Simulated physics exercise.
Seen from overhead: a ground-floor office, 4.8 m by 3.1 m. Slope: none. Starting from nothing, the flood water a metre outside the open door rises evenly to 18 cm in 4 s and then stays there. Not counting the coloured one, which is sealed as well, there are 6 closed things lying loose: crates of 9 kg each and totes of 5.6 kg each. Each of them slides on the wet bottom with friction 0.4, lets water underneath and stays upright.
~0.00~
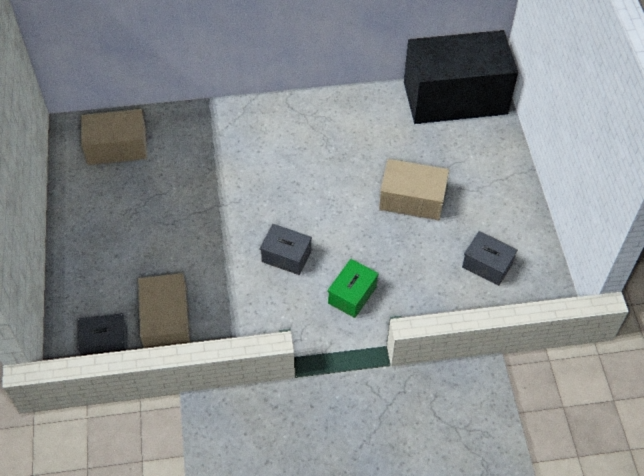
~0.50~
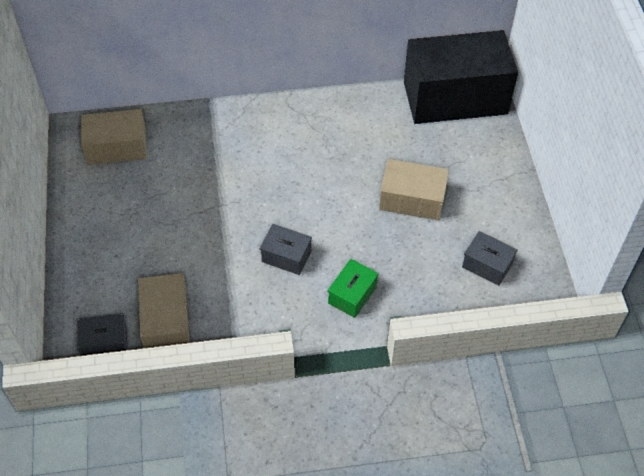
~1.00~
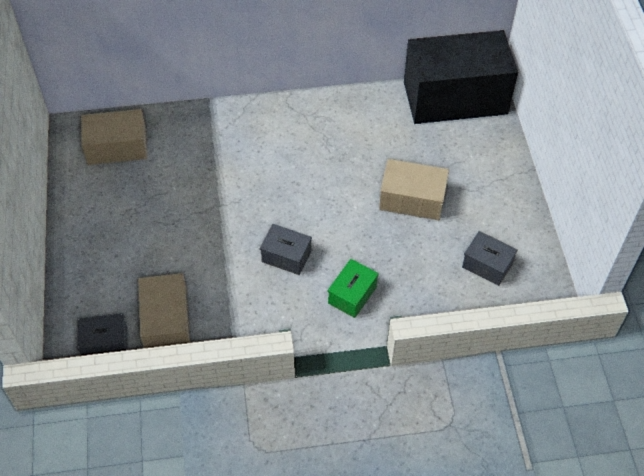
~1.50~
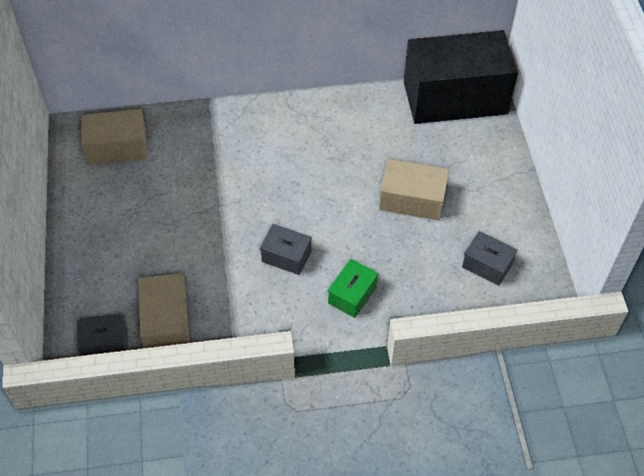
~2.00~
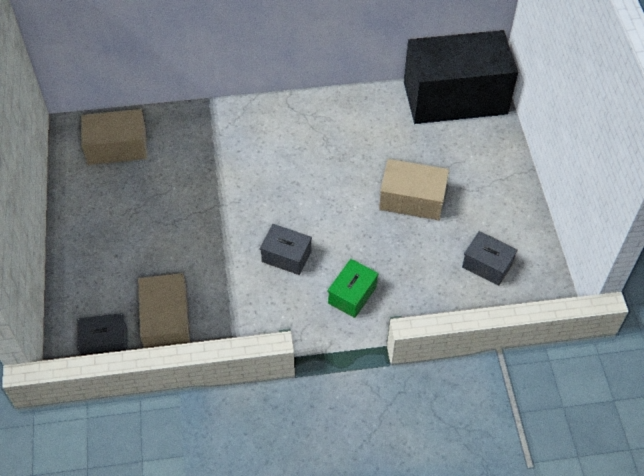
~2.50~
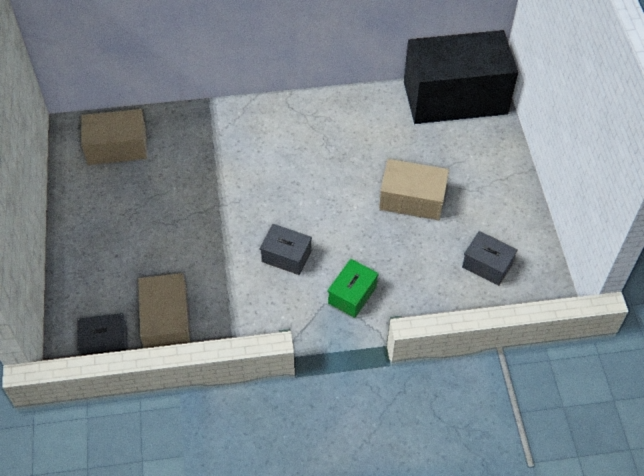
Water spread across the paving outside and crept up to the gap in the low front wall, then just slipped inside toward the green box, while all the boxes in the room stayed still.
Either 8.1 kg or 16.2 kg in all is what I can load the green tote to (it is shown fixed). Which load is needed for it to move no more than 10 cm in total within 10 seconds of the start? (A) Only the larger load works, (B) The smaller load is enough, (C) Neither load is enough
The answer is C.
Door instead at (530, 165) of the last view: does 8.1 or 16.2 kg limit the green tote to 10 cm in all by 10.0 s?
The light one suffices.
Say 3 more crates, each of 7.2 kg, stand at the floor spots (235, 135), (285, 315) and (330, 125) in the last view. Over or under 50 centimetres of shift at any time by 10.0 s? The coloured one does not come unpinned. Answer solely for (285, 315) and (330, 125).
In that order: Beyond it, within it.
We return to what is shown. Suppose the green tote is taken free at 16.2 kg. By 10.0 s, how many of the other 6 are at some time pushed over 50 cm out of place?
By my tally, 2.
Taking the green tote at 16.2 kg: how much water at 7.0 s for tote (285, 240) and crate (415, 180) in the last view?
Depths: Near 3 cm, then near 2 cm.
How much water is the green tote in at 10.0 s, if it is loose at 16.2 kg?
About 6 cm.
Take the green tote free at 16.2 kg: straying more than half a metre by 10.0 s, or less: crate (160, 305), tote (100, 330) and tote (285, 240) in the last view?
In turn: Short of it, under, over.
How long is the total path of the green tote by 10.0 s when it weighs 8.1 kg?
Adding it all up, something like 200 cm.
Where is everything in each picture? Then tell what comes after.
In the first picture, the green tote at (353, 282), on the bottom; 0.0 m2 under water; 0 of 7 have shifted.
In the second picture, the green tote at (353, 282), on the bottom; water covers 0.0 m2; 0 of 7 have shifted.
In the third picture, the green tote at (353, 282), on the bottom; 0.0 m2 under water; 0 of 7 have shifted.
In the fourth picture, the green tote at (353, 282), on the bottom; 0.0 m2 under water; 0 of 7 have shifted.
In the fifth picture, the green tote at (353, 282) rests on the ground; water covers 0.0 m2; 0 of 7 have shifted.
In the sixth picture, the green tote at (353, 282), on the bottom; 0.2 m2 under water; 0 of 7 have shifted.
After 3.5 s the green tote would be 11 cm from its start with 8.1 kg and 0 cm from its start with 16.2 kg; 4 cm of water round it then.
After 4.5 s the green tote would be 54 cm from its start with 8.1 kg and 6 cm from its start with 16.2 kg; 5 cm of water round it then.
After 7.0 s the green tote would be 153 cm from its start with 8.1 kg and 19 cm from its start with 16.2 kg; 6 cm of water round it then.
After 10.0 s the green tote would be 175 cm from its start with 8.1 kg and 24 cm from its start with 16.2 kg; 6 cm of water round it then.
